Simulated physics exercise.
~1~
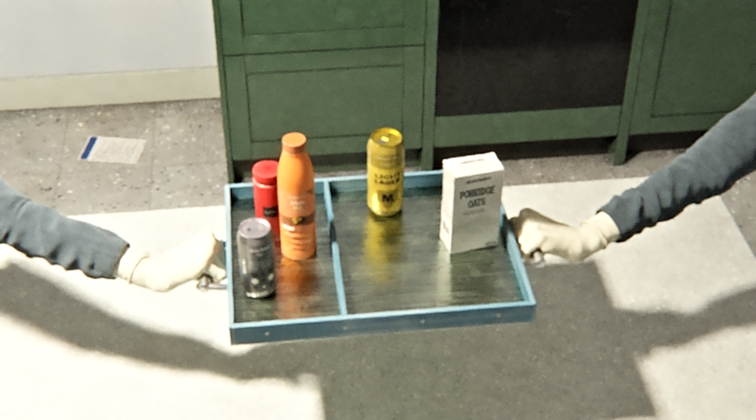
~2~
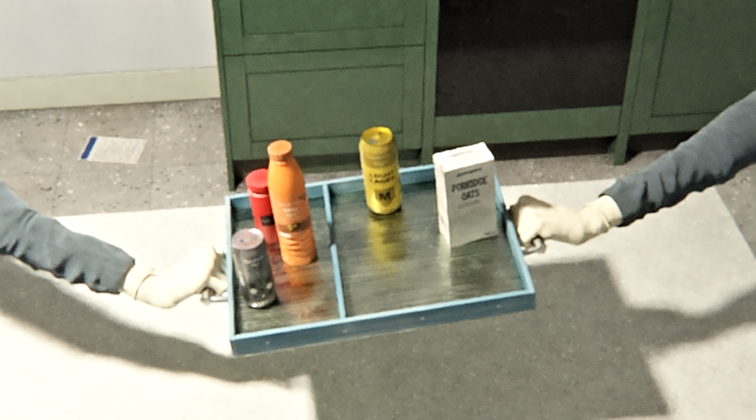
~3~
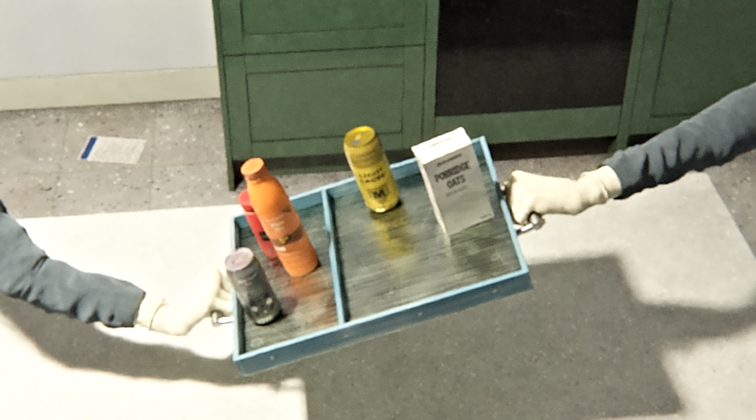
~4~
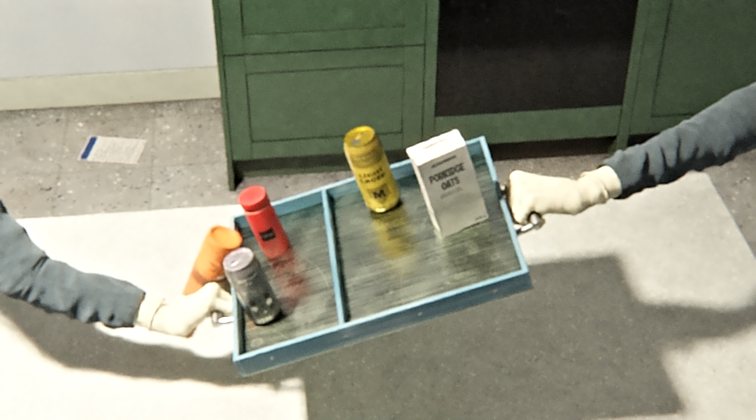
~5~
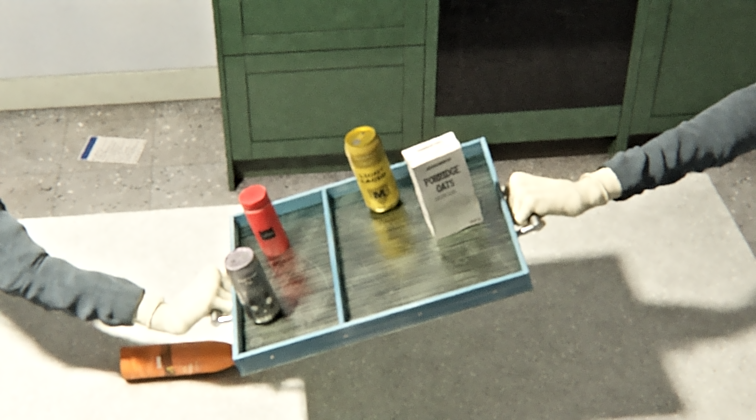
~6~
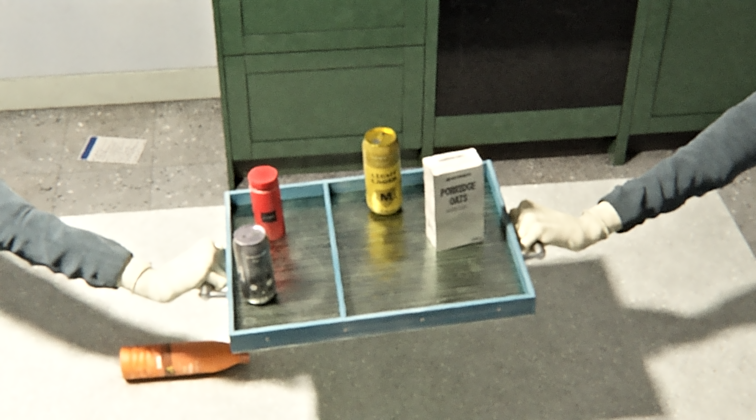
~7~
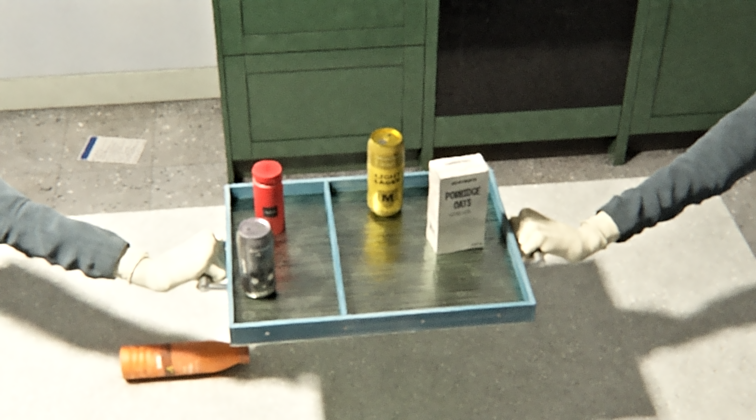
In front of green cabinets, two gloved hands tipped a divided tray down to the left, and the orange bottle toppled over the edge and ended up lying below it, while the cans, red shaker and white packet stayed aboard as the tray was levelled.
